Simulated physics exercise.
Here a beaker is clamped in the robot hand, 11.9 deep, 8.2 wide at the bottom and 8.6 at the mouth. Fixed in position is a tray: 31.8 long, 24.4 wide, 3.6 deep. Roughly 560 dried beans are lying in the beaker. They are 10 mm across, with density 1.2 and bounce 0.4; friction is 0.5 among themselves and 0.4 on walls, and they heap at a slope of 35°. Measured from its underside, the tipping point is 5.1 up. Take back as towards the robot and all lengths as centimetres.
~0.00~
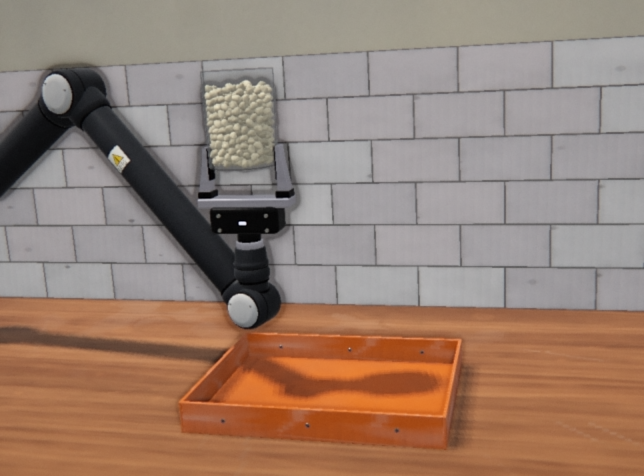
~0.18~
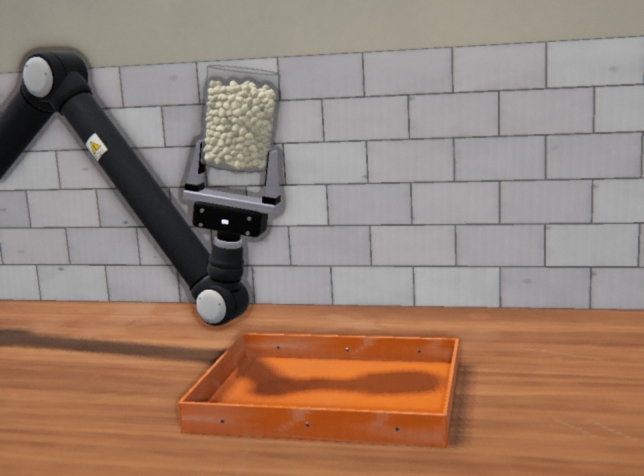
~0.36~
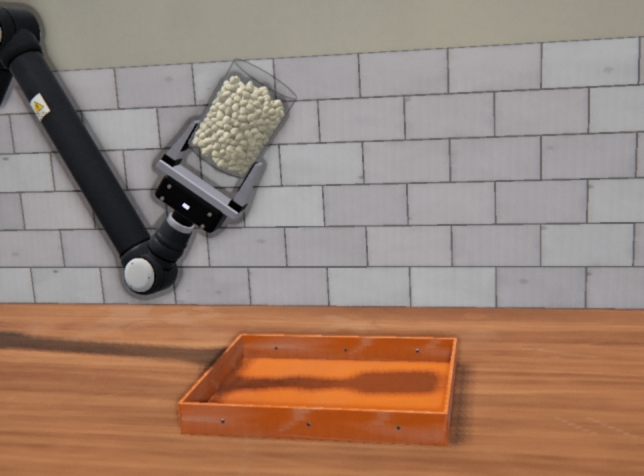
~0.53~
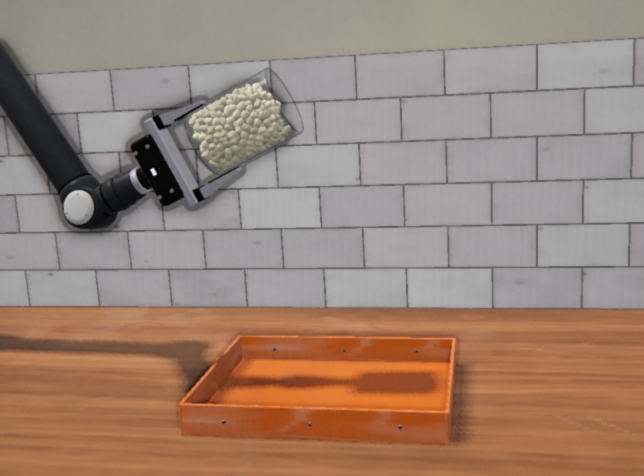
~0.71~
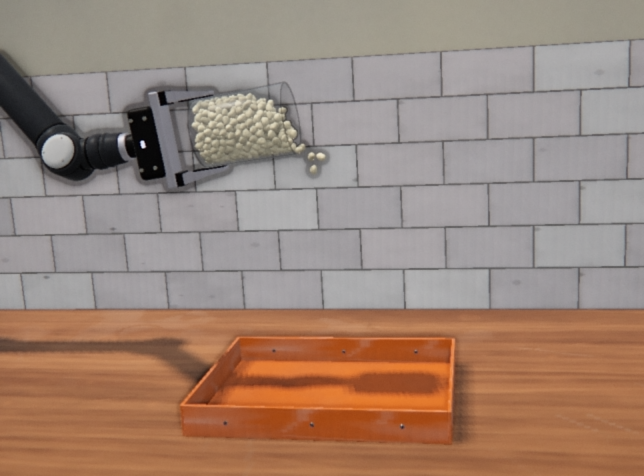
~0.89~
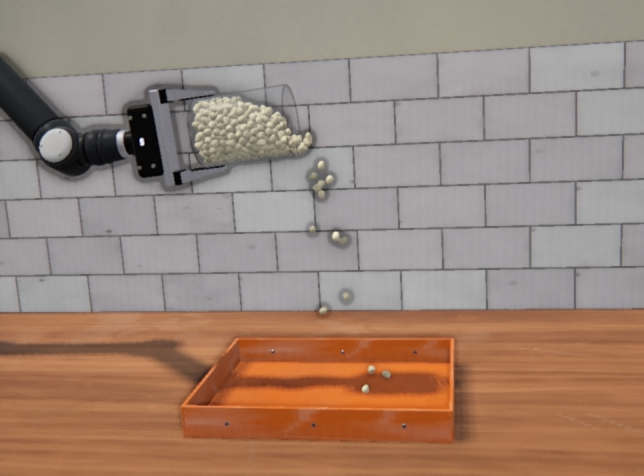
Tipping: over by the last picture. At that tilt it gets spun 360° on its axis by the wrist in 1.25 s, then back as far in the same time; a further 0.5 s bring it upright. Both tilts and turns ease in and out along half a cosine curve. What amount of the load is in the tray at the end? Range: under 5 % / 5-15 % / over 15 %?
More than 15 %.
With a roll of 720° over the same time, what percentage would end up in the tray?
Around 55 %.
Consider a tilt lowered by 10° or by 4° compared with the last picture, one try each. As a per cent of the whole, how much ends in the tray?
Around 25 percent on the first try, 35 percent on the second.
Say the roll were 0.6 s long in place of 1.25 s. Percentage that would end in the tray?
You'd be looking at some 30 per cent.
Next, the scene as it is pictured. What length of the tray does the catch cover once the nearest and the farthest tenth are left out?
The stretch runs close to 16 cm along the tray.
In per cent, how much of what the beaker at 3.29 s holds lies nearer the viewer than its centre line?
Roughly 70 per cent.
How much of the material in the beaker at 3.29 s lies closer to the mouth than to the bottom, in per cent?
Near 40 per cent lies in the mouth half.
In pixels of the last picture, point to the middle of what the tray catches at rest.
Centre point: Close to (375, 391).
After 2.09 s, tipped 85°, highest piece 39 above the table; 396 in the beaker, 136 in the tray, 25 in flight or on a rim.
After 3.29 s, tipped 85°, highest piece 39 above the table; 280 in the beaker, 254 in the tray, 23 in flight or on a rim.
After 4.09 s, upright, highest piece 40 above the table; 287 in the tray, 269 in the beaker, 1 on the table or floor.
After 4.79 s, upright, highest piece 40 above the table; 287 in the tray, 269 in the beaker, 1 on the table or floor.
In the end, 287 in the tray, 269 in the beaker, 1 on the table or floor. That is 52 % in the tray.
